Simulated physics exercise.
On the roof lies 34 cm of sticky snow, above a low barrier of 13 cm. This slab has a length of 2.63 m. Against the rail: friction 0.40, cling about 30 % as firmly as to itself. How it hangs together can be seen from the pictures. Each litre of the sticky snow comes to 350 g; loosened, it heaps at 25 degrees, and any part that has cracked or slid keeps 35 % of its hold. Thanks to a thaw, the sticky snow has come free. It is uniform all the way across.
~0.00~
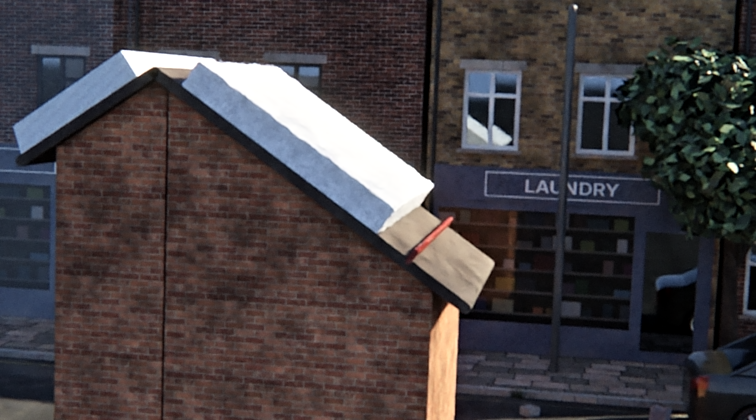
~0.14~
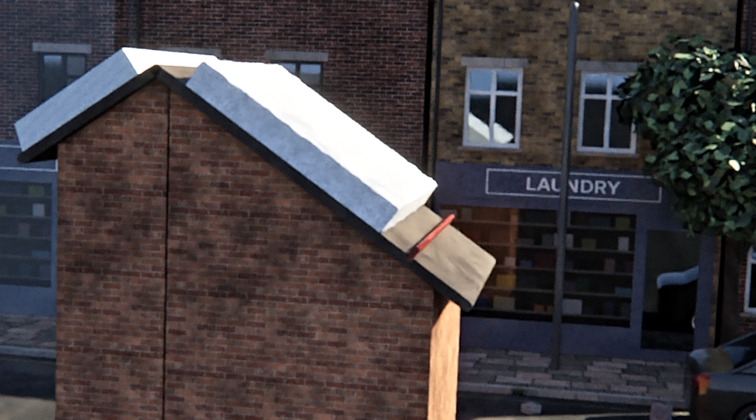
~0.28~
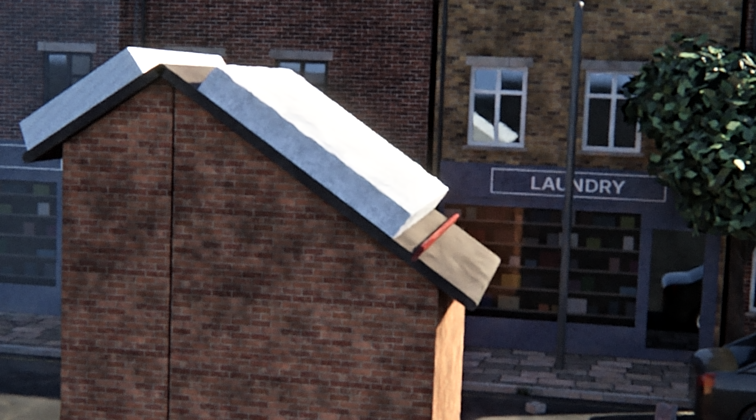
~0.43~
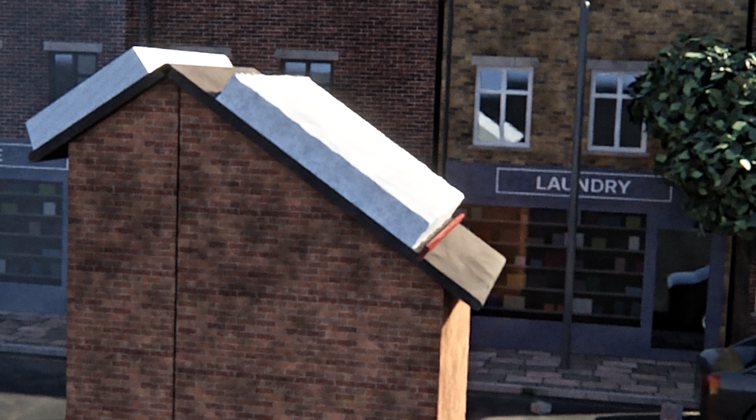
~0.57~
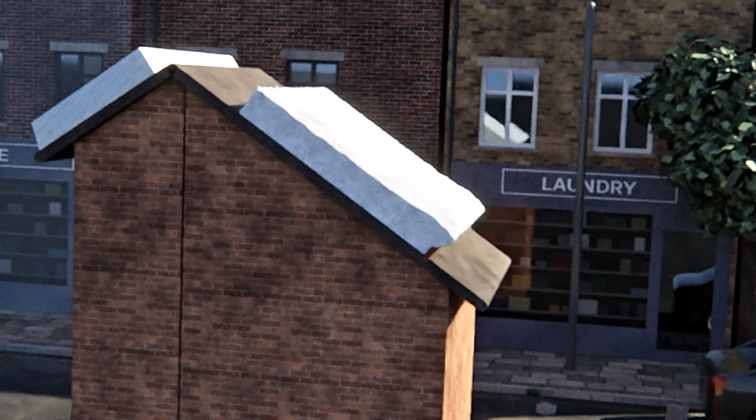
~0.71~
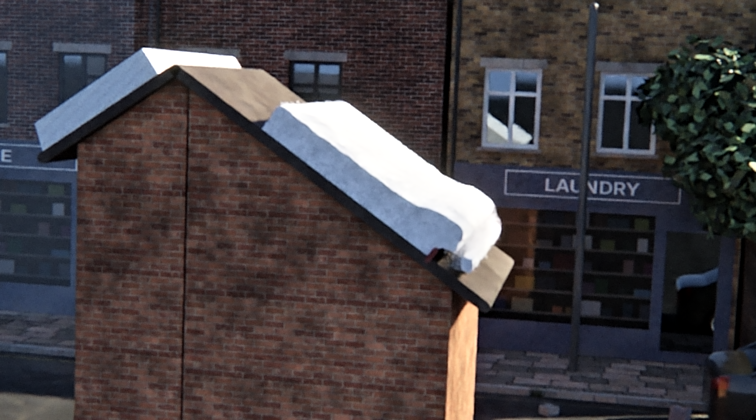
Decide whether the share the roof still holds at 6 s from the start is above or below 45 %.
It ends up smaller than 45 %.
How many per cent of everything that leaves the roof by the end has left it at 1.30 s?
I'd put it near 40 per cent.
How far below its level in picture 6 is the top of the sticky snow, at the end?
I'd put it at something like 1.0 m.
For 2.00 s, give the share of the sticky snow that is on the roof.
That share is about 30 %.
By 1.30 s, 68 % of the snow is on the roof.
By 2.00 s, 31 % of the snow is on the roof.
By 2.70 s, 22 % of the snow is on the roof.
By 3.40 s, 21 % of the snow is on the roof.
By 6.00 s, at the end, 20 % of the snow is on the roof.
